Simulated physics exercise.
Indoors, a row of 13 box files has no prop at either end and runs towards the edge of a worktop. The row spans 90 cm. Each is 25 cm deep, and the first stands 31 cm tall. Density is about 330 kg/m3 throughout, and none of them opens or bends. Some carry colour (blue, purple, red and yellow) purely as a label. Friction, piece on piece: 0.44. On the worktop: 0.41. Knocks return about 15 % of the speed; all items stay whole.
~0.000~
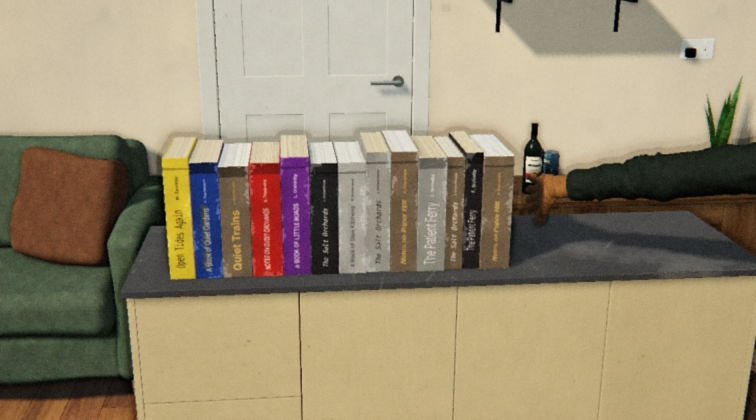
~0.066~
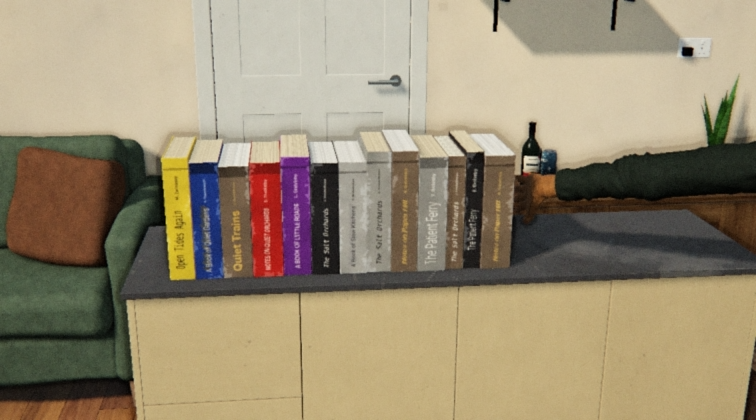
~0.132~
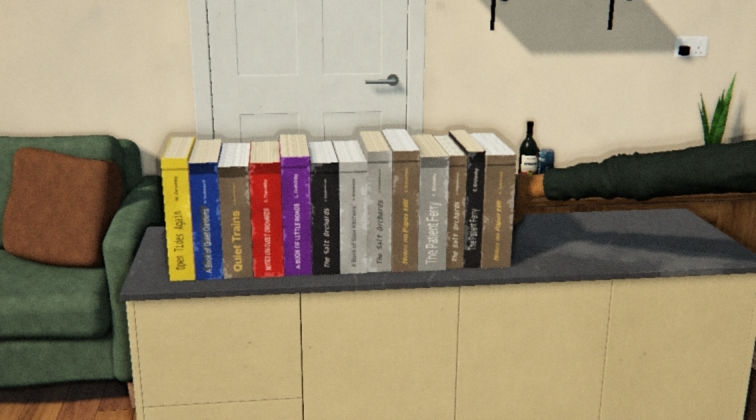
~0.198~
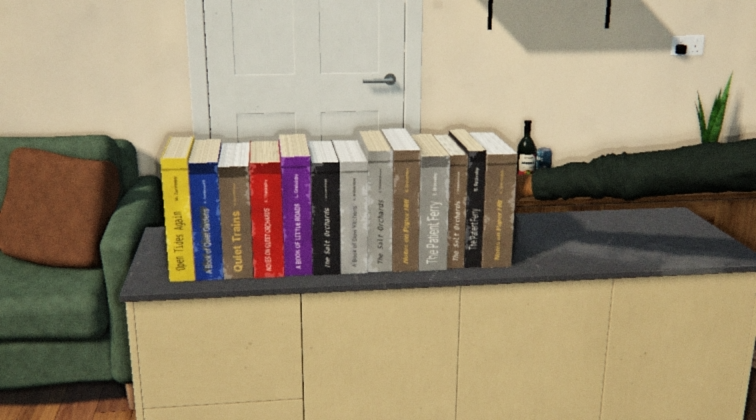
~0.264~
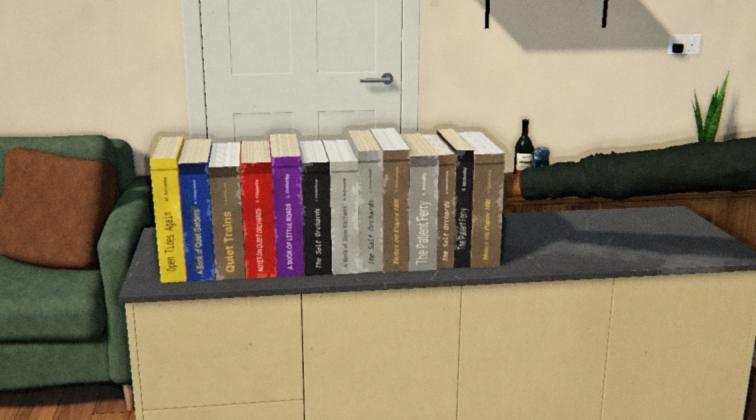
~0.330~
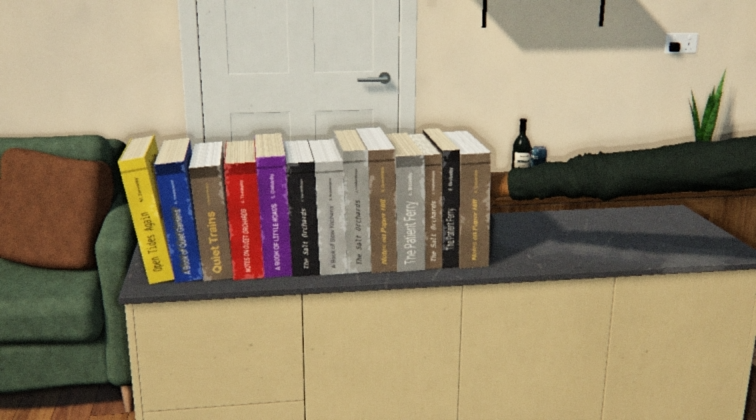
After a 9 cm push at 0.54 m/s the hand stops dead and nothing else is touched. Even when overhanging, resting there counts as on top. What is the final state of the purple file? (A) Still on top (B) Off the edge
Still on top (A).
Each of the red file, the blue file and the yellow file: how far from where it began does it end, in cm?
Net displacement: Red = 30 cm, blue = 90 cm, yellow = 100 cm.
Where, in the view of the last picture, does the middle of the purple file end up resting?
Close to (198, 223).
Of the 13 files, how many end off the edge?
3.
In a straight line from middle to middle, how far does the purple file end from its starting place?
Start and end are some 25 cm apart.
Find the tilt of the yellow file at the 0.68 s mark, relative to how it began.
About 110 degrees.
By 0.39 s, none of the 13 files off the edge, 13 disturbed; purple file tilted 3°; yellow file tilted 14°.
By 0.68 s, none of the 13 files off the edge, 13 disturbed; purple file tilted 15°; yellow file on its side.
By 1.02 s, 2 of the 13 files off the edge; purple file tilted 18°; blue file on its side.
By 1.40 s, 3 of the 13 files off the edge; purple file on its side; blue file on its side.
When it is over (1.9 s), 3 of the 13 files off the edge; purple file on its side; blue file on its side; yellow file on its side. In pixels of the last frame, middles, purple file near (198, 223).
